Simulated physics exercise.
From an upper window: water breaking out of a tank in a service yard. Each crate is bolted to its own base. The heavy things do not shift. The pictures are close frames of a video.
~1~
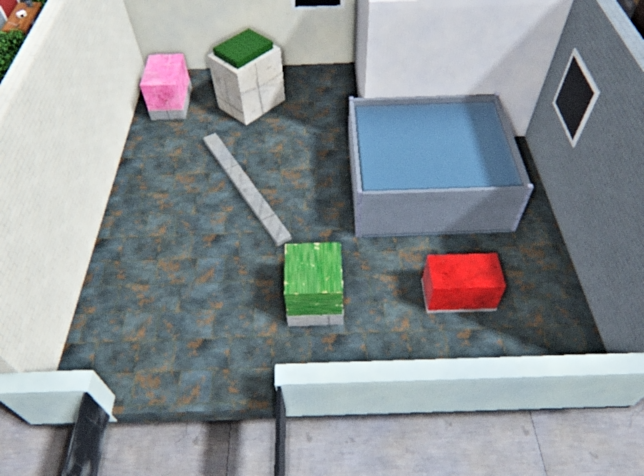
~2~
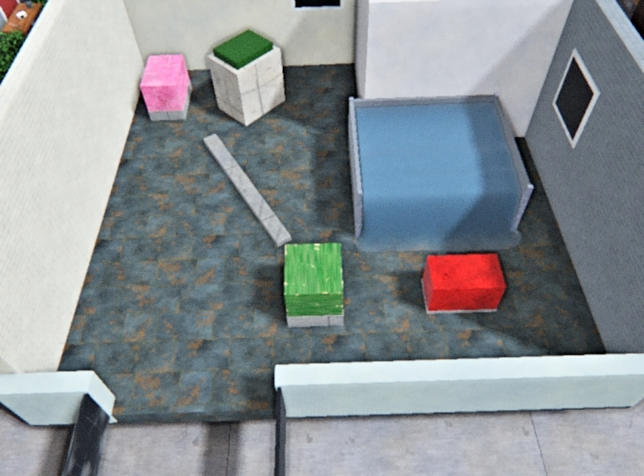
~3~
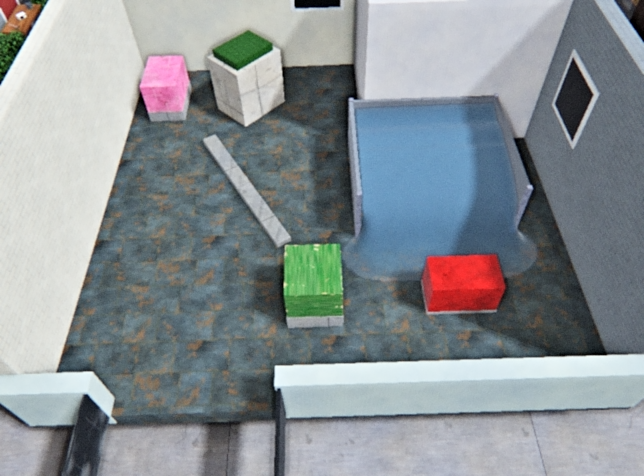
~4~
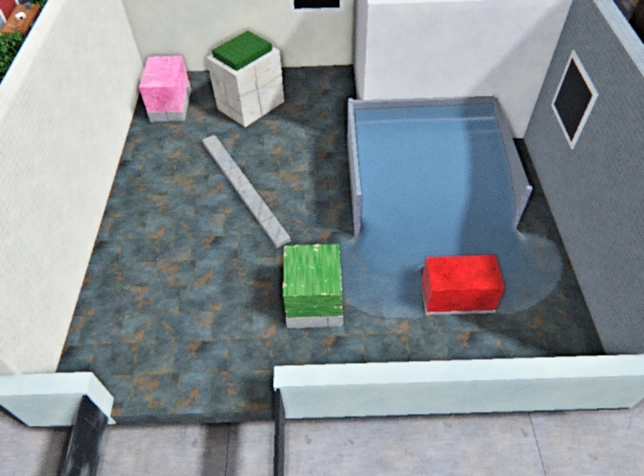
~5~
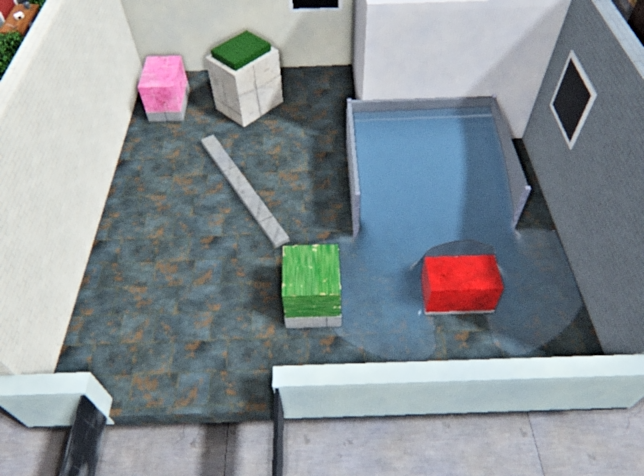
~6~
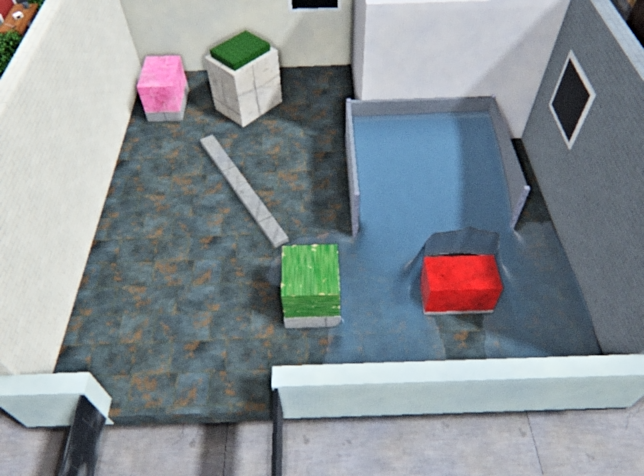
At the start, a grey tank of still water stands whole in a walled yard among green, pink and red-topped blocks. Its front side gives way and water pours out onto the dark floor, then spreads around the red block and past the green one, reaching the low front wall.
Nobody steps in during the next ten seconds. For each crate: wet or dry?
The green crate gets wet; the red crate gets wet; the pink crate stays dry.
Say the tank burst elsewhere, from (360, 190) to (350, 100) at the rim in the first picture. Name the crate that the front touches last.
It is the one in red.
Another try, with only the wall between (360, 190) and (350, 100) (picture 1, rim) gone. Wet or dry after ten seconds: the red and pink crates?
My reading: The red one is soaked; the pink one takes water.
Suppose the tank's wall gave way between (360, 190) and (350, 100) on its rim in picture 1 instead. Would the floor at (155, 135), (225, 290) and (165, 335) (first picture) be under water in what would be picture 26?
In that order: Awash, awash, covered.
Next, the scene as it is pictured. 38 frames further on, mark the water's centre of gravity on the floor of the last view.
At about (347, 229).
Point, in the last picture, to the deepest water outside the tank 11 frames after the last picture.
Near (448, 321).
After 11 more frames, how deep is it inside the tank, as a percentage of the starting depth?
Some 30 per cent.
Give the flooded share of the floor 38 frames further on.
Close to 85 %.
A moment on, water covers 30 % of the floor; the green crate water round its plinth, the red crate water round its plinth, the pink crate not reached.
Next, water covers 50 % of the floor; the green crate water round its plinth, the red crate water round its plinth, the pink crate not reached.
Then, water covers 60 % of the floor; the green crate water round its plinth, the red crate water round its plinth, the pink crate not reached.
Later, water covers 85 % of the floor; the green crate water round its plinth, the red crate water round its plinth, the pink crate water round its plinth.
In the end, water covers 95 % of the floor; the green crate was topped, the red crate was topped, the pink crate stayed above the water.
